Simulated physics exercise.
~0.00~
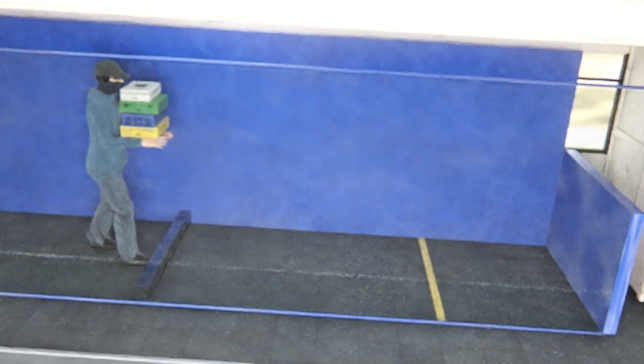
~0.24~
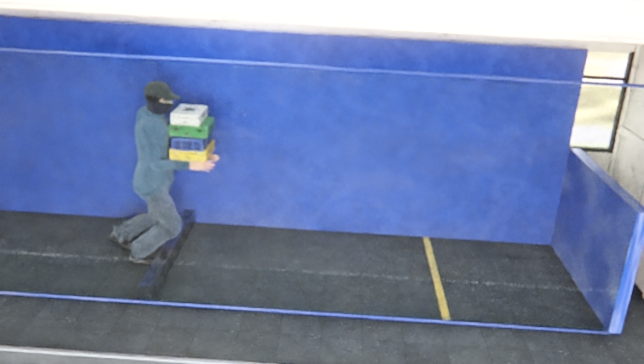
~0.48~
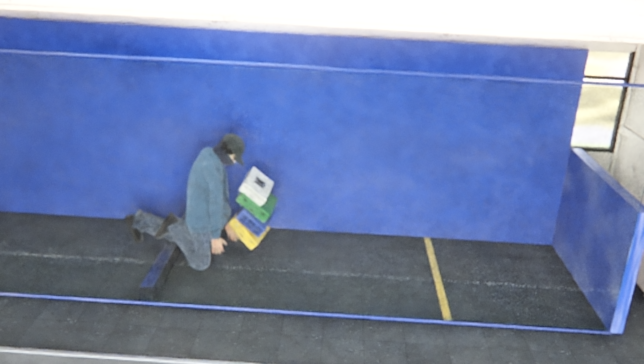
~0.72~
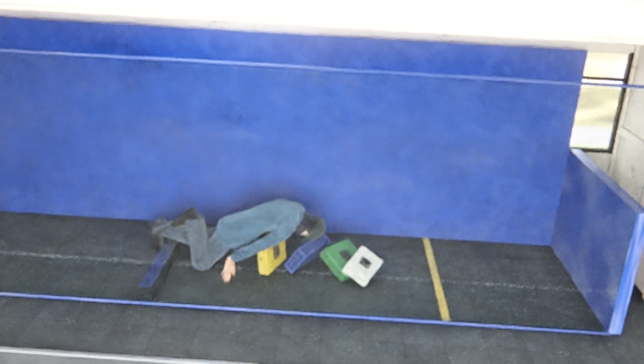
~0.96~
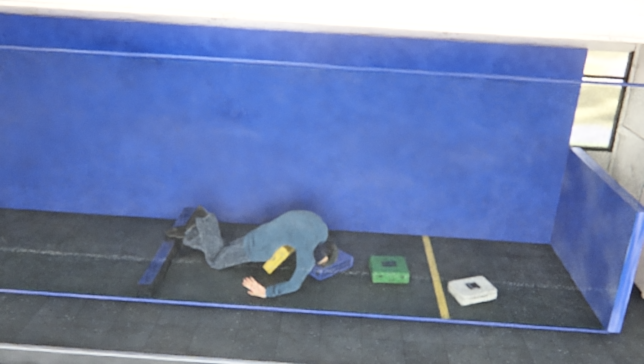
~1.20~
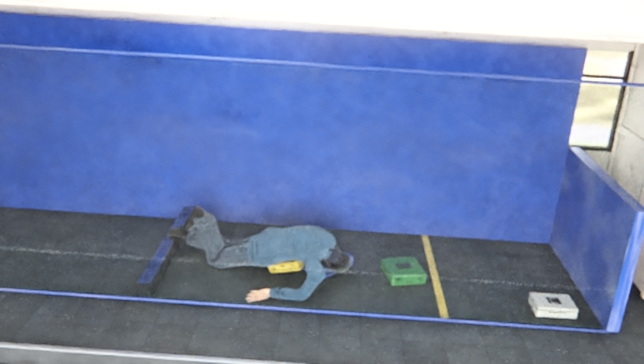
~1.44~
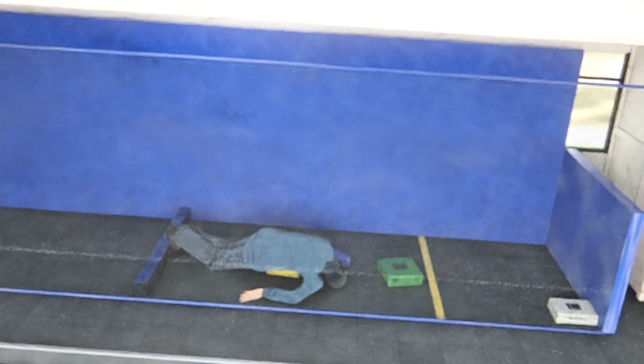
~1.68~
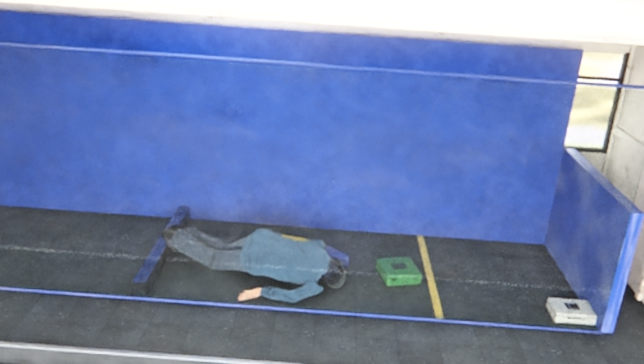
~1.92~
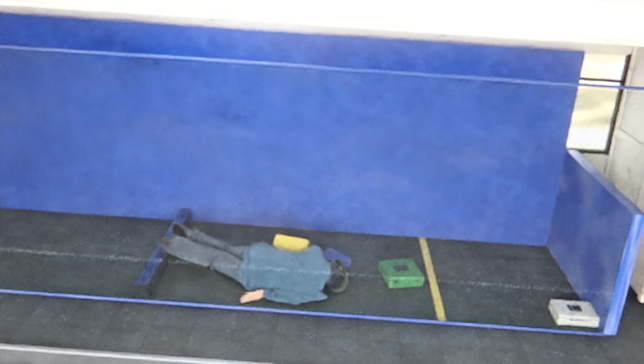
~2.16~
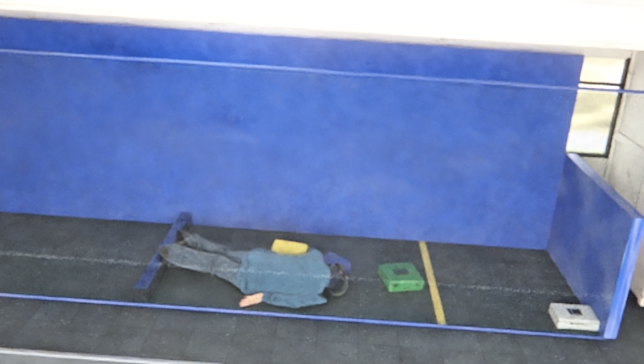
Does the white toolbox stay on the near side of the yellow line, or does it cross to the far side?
It crosses the yellow line, sliding on to rest near the blue panel at the right end.
